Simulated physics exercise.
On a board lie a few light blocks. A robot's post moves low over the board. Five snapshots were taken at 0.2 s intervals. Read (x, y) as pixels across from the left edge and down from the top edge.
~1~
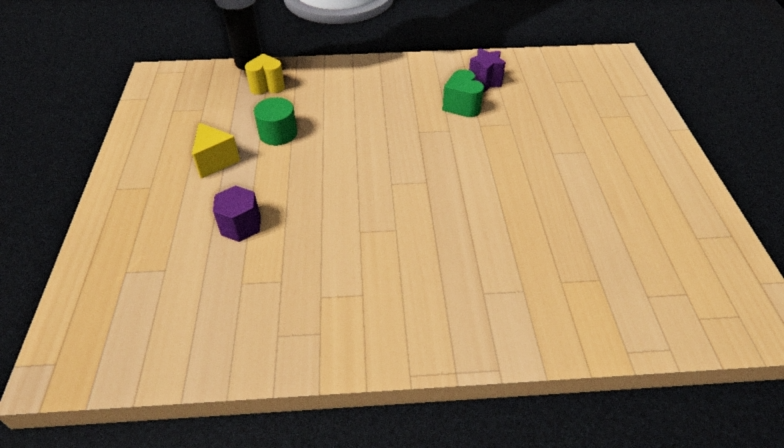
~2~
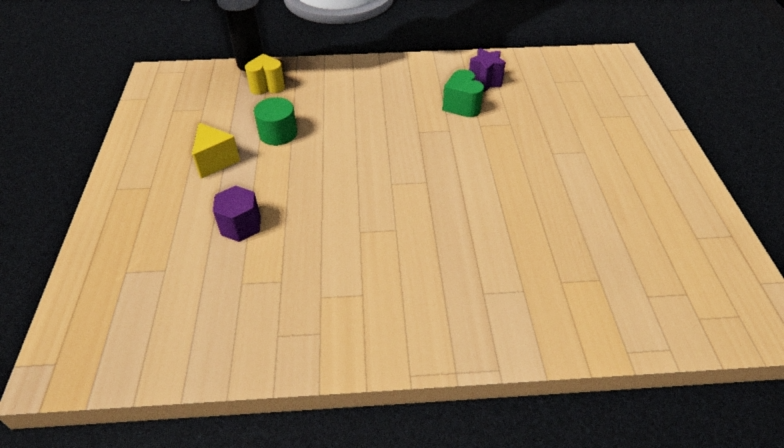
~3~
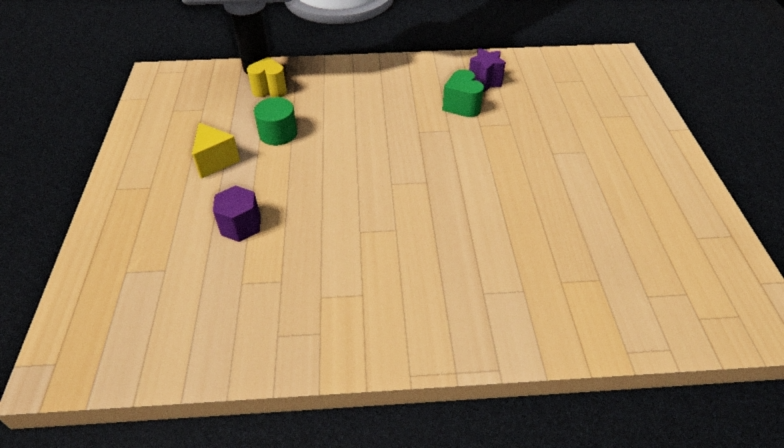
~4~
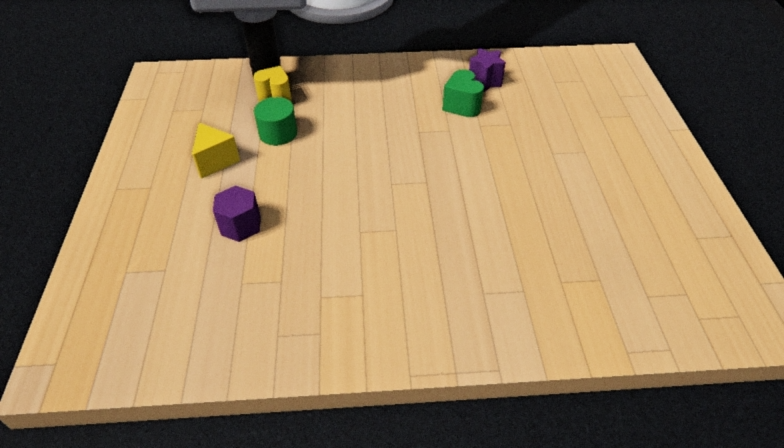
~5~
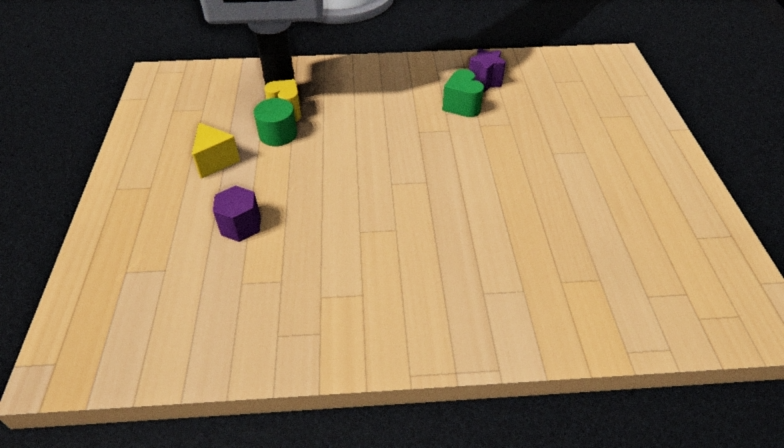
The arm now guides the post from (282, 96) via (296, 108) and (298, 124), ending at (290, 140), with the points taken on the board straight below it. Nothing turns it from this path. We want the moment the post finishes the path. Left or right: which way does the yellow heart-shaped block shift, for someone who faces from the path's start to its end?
It moves left.
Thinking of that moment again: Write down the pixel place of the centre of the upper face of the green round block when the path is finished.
I'd expect the centre of its top face to be at (261, 136).
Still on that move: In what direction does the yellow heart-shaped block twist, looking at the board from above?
Overhead view: Anti-clockwise.
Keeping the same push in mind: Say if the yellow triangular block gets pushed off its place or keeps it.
It barely shifts, if at all.
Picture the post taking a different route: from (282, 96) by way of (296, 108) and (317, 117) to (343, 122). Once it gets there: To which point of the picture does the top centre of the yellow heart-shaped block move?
The middle of the upper face of the yellow heart-shaped block will lie at about (304, 110) in the picture.
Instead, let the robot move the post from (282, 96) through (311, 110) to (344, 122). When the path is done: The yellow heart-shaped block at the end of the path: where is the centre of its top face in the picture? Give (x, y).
In the picture, it is at (305, 106).
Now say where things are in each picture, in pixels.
The first picture shows post tip at (249, 64); block tops, yellow triangular block at (209, 137); green round block at (274, 108); yellow heart-shaped block at (263, 63).
The second picture shows post at (252, 65); blocks unchanged.
The third picture shows post at (258, 69); yellow heart-shaped block at (266, 66).
The fourth picture shows post at (268, 77); yellow heart-shaped block at (272, 75).
The fifth picture shows post at (283, 88); yellow triangular block at (209, 137); green round block at (273, 109); yellow heart-shaped block at (283, 88).
On the path given first. Halfway along, post at (297, 108); green round block at (269, 122); yellow heart-shaped block at (298, 109).
At the end, post at (288, 132); yellow triangular block in place; green round block at (261, 136); yellow heart-shaped block at (303, 130), turned 25° anticlockwise.
